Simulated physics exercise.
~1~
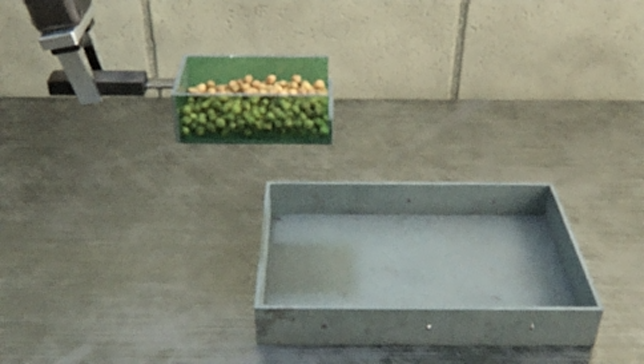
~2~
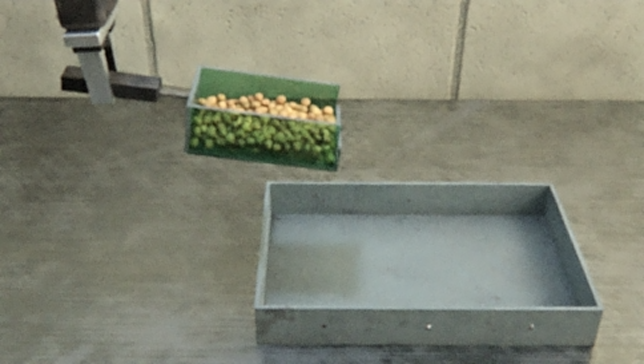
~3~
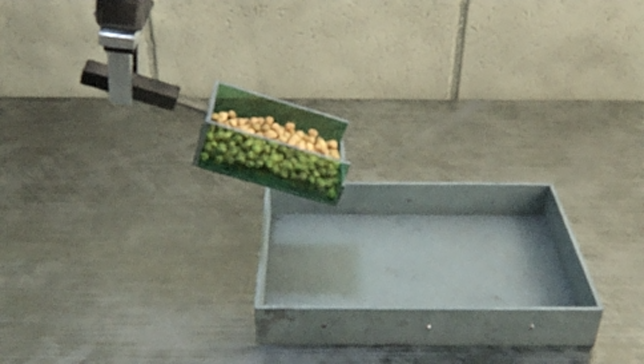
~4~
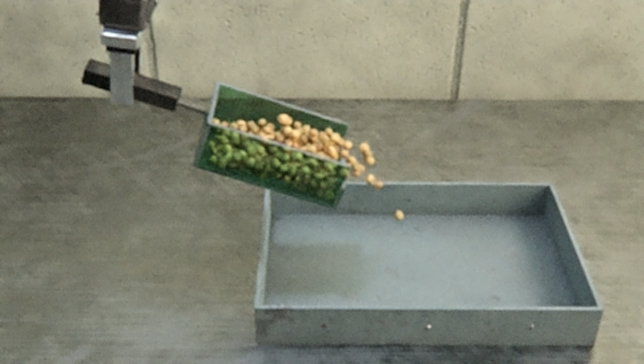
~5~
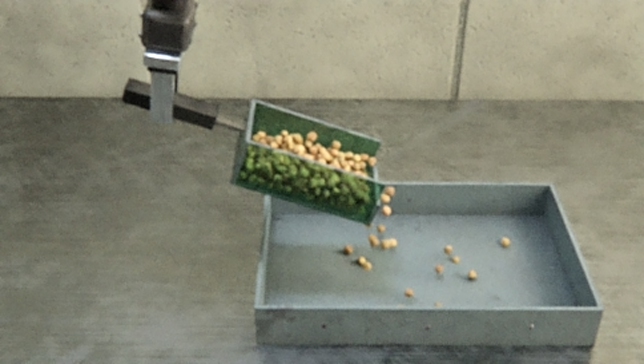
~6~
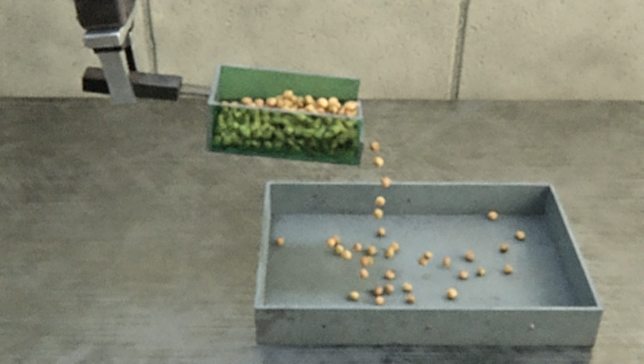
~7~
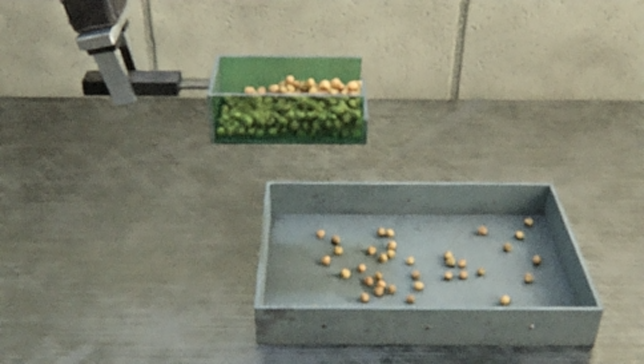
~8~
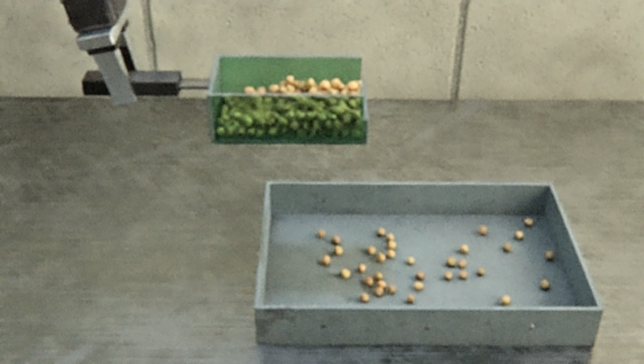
On a grey tabletop, a robot arm tipped a green box of tan and green round pieces down to the right, spilling some tan ones into a metal tray, then lifted it level again, leaving most still in the box.
